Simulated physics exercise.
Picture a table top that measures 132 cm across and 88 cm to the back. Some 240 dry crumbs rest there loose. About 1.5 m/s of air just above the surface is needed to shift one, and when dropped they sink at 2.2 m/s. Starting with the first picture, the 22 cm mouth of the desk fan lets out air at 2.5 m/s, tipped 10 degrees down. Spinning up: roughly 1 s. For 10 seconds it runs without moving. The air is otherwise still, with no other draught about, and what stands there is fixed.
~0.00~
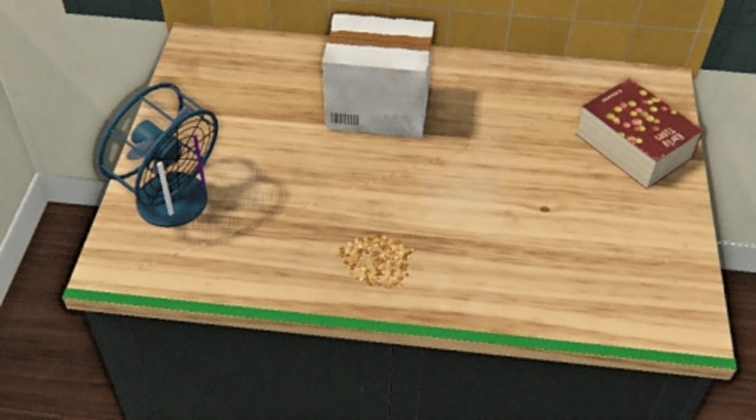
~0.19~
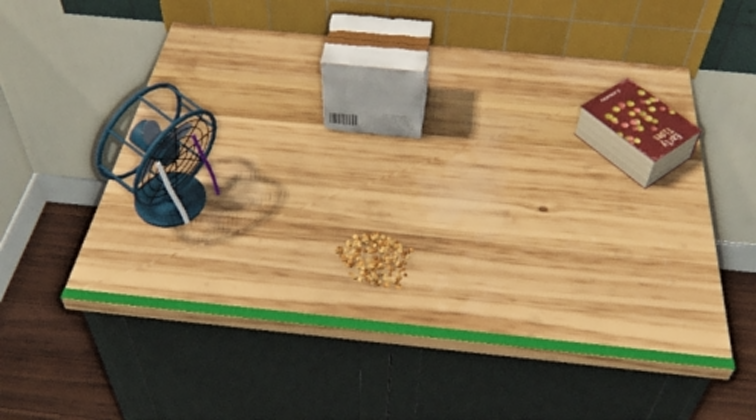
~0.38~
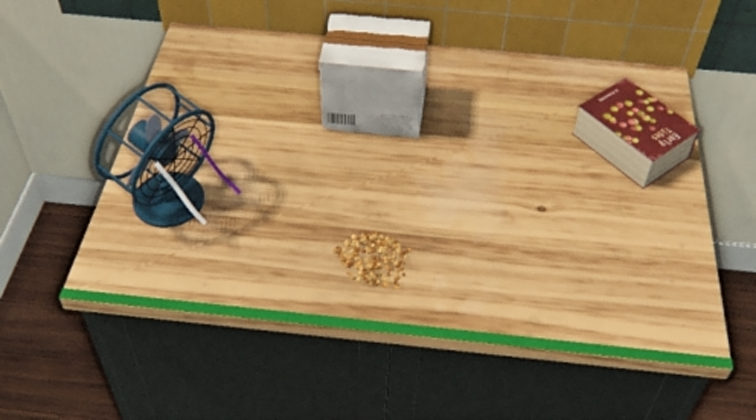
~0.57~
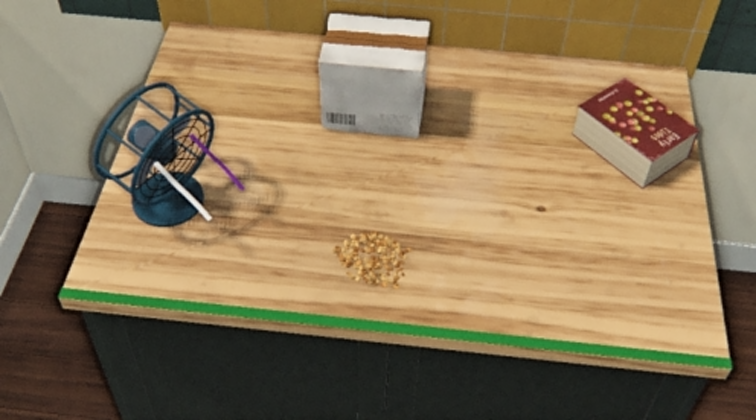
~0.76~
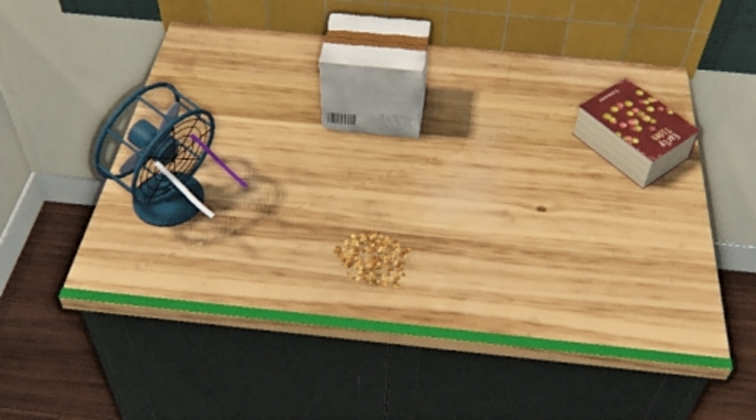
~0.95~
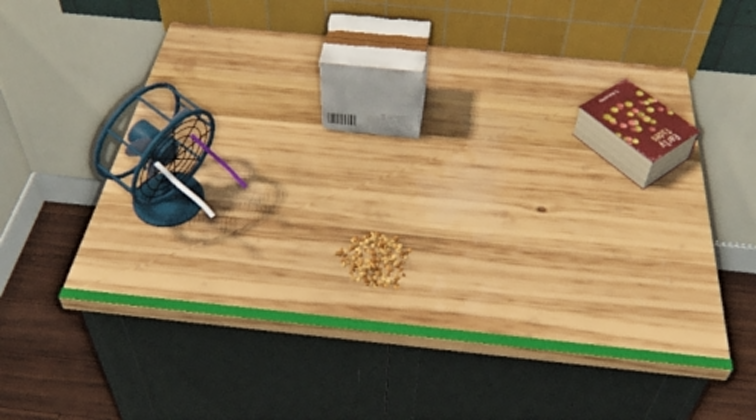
The clip shows a blue desk fan with purple and white streamers that lift and stretch toward a pile of golden crumbs on a wooden table, beside a box and a red book; the crumbs barely shift.
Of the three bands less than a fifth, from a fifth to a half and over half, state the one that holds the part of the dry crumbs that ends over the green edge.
The fraction is a fifth or more but no more than a half.
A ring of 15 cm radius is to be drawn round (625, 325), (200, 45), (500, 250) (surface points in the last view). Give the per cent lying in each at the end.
I would say some 15 %, 0 % and 15 % respectively.
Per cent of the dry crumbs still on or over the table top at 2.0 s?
I'd put it near 60 per cent.
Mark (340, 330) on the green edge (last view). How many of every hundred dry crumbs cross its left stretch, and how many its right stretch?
0 % left, 30 % right.
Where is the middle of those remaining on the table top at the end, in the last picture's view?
Their middle sits at about (588, 278) in the last picture.
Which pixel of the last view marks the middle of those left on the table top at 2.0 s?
Around pixel (615, 278).
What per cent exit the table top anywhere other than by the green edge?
Estimate: Near 20 %.
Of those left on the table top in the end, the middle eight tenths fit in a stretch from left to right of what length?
About 50 cm.
After 2.0 s the count stands so, 27 % are over the green edge; the middle of those still in play is near (613, 293).
After 3.2 s the count stands so, 29 % are over the green edge; the middle of those still in play is near (588, 278).
After 5.5 s the count stands so, 31 % are over the green edge; the middle of those still in play is near (588, 278).
After 10.0 s, at the end, 31 % are over the green edge; the middle of those still in play is near (588, 278).
